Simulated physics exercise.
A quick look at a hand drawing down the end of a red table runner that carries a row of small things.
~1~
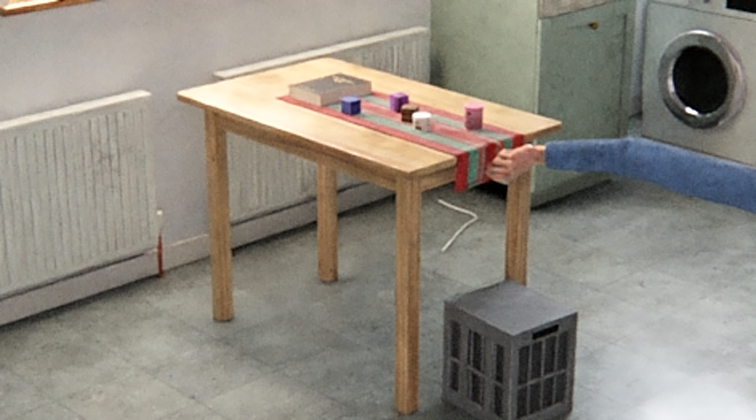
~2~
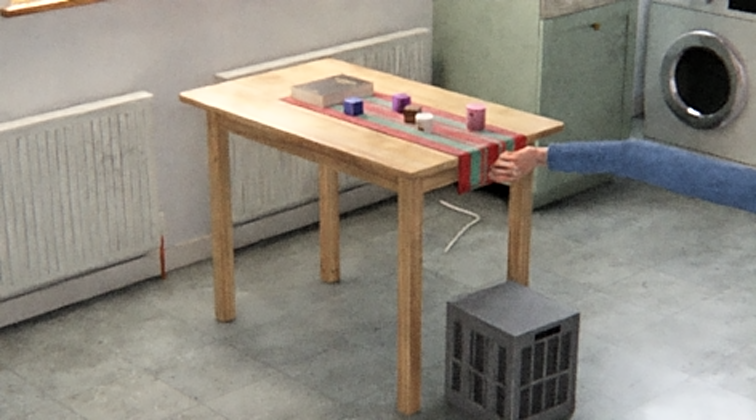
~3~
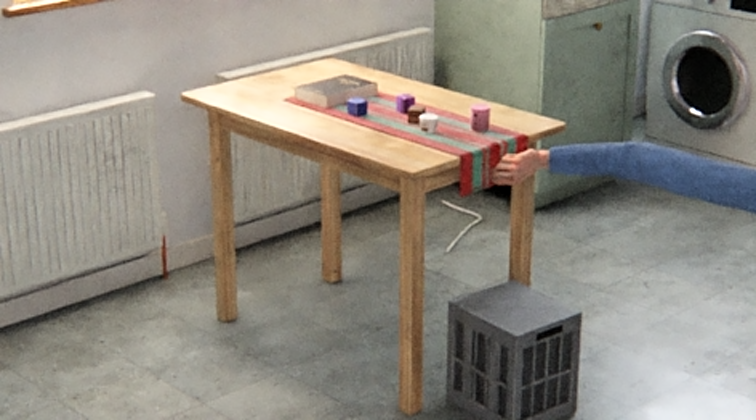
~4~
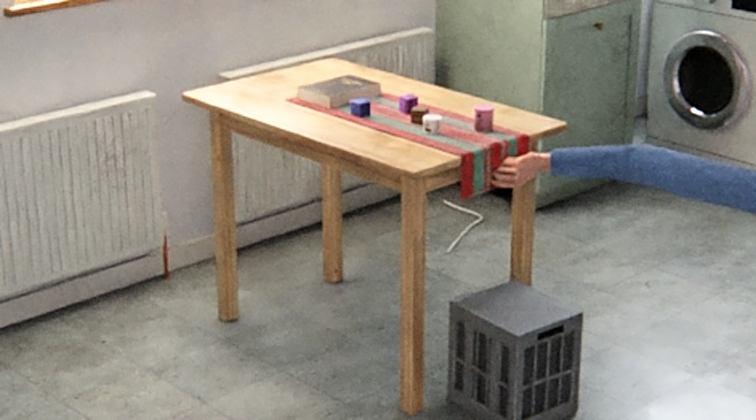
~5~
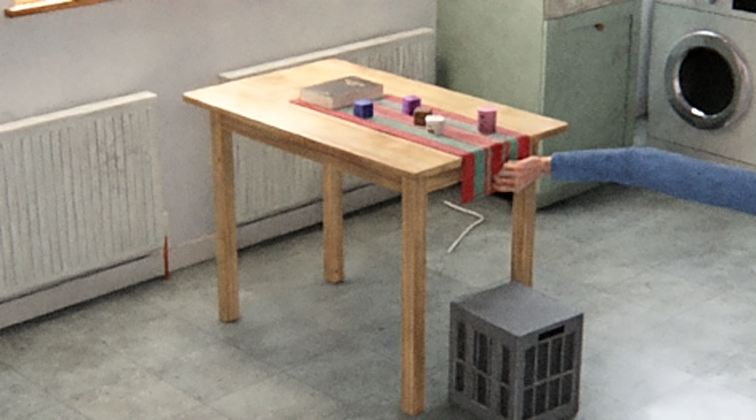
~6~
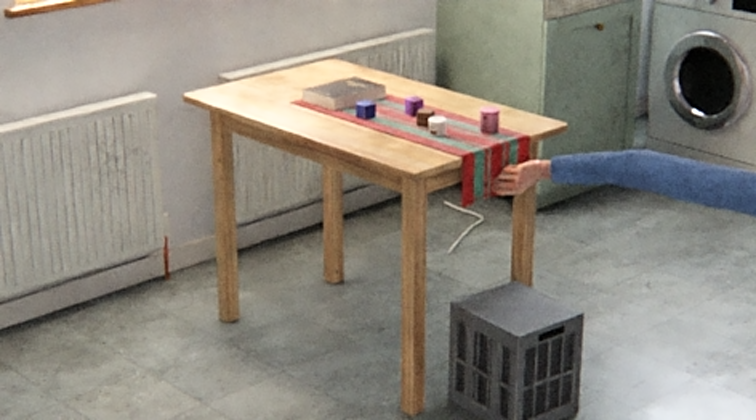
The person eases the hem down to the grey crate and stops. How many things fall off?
The count of fallen things is three.
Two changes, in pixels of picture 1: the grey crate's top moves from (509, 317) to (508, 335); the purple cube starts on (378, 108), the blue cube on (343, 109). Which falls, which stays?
The purple cube does not fall; the blue cube remains up.
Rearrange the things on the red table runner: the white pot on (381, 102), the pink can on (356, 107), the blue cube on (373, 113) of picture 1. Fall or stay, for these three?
The white pot remains up; the pink can holds on; the blue cube stays on.
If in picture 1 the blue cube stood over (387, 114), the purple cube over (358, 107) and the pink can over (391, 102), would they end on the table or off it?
The blue cube holds on, the purple cube keeps its place on top, the pink can stays on.
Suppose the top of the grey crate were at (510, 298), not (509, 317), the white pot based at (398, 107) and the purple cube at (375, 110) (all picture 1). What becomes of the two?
The white pot stays on, the purple cube survives.
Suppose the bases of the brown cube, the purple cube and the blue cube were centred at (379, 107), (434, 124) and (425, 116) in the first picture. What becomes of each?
The brown cube does not fall; the purple cube is carried off; the blue cube goes over.
Soon after, hem near (496, 232); pink can gone.
After that, hem near (496, 279); pink can and white pot gone.
And then, hem on the crate; pink can, white pot and brown cube gone.
In the end, hem on the crate; pink can, white pot and brown cube gone. It carries off three.
